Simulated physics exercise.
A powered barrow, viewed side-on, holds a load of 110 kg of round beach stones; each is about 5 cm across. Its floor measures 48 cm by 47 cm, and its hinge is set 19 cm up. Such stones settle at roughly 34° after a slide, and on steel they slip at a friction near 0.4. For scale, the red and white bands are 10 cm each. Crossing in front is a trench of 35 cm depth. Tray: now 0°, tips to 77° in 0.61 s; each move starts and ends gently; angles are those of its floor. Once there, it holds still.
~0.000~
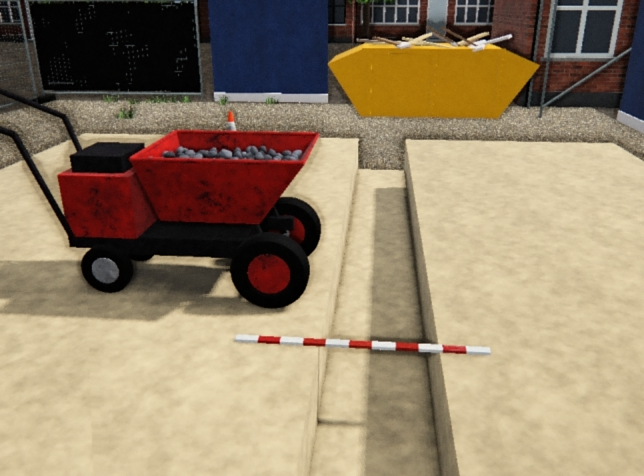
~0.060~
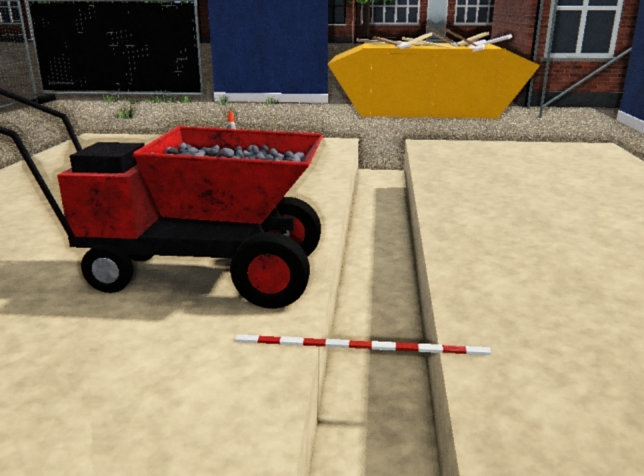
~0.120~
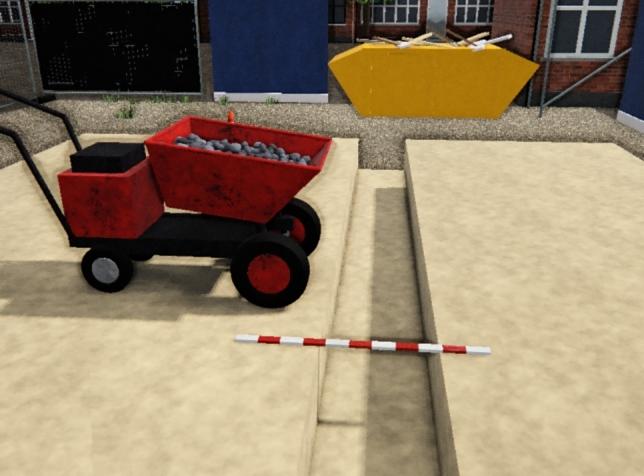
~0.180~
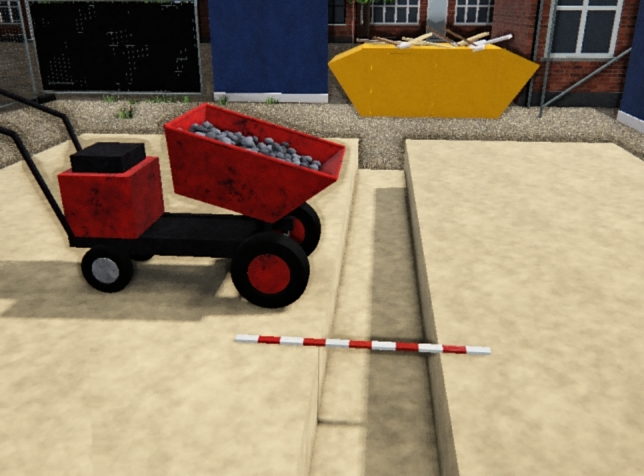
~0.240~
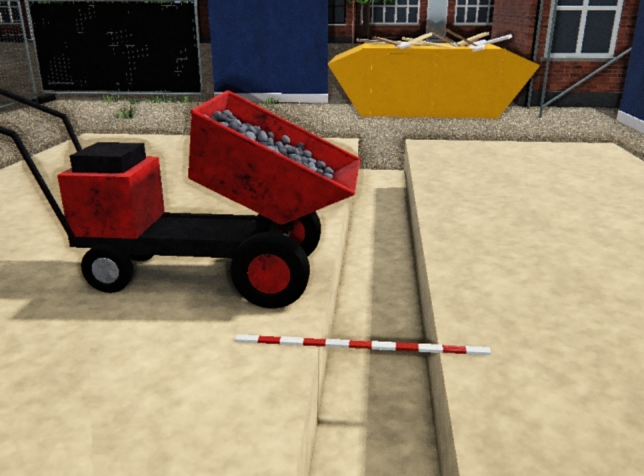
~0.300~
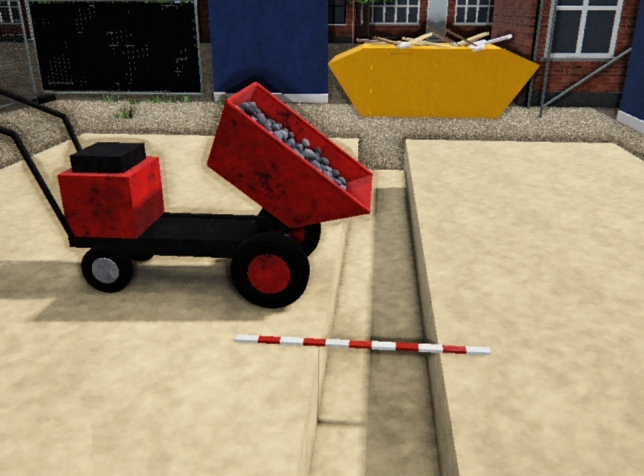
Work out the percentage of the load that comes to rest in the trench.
It works out at about 45 per cent of the load.
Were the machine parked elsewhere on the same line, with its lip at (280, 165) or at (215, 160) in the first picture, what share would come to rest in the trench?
First spot about 70, second spot about 100 per cent.
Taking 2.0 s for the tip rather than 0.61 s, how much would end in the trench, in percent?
That works out at about 70 in a hundred.
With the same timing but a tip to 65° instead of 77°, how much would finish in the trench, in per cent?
It would be near 50 per cent.
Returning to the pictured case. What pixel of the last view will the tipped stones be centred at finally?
Roughly (448, 286), I'd say.
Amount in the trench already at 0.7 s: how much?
I'd put it near 20 per cent.
After 0.5 s the floor is at 65°; 100 % in the tray; the foremost stones are at (379, 232).
After 0.7 s the floor is at 77°; 57 % in the tray, 22 % in the trench, 21 % past the trench; the foremost stones are at (470, 296).
After 1.1 s the floor is at 77°; 5 % in the tray, 40 % in the trench, 55 % past the trench; the foremost stones are past the picture's edge.
After 3.0 s the floor is at 77°; 0 % in the tray, 45 % in the trench, 55 % past the trench; the foremost stones are past the picture's edge.
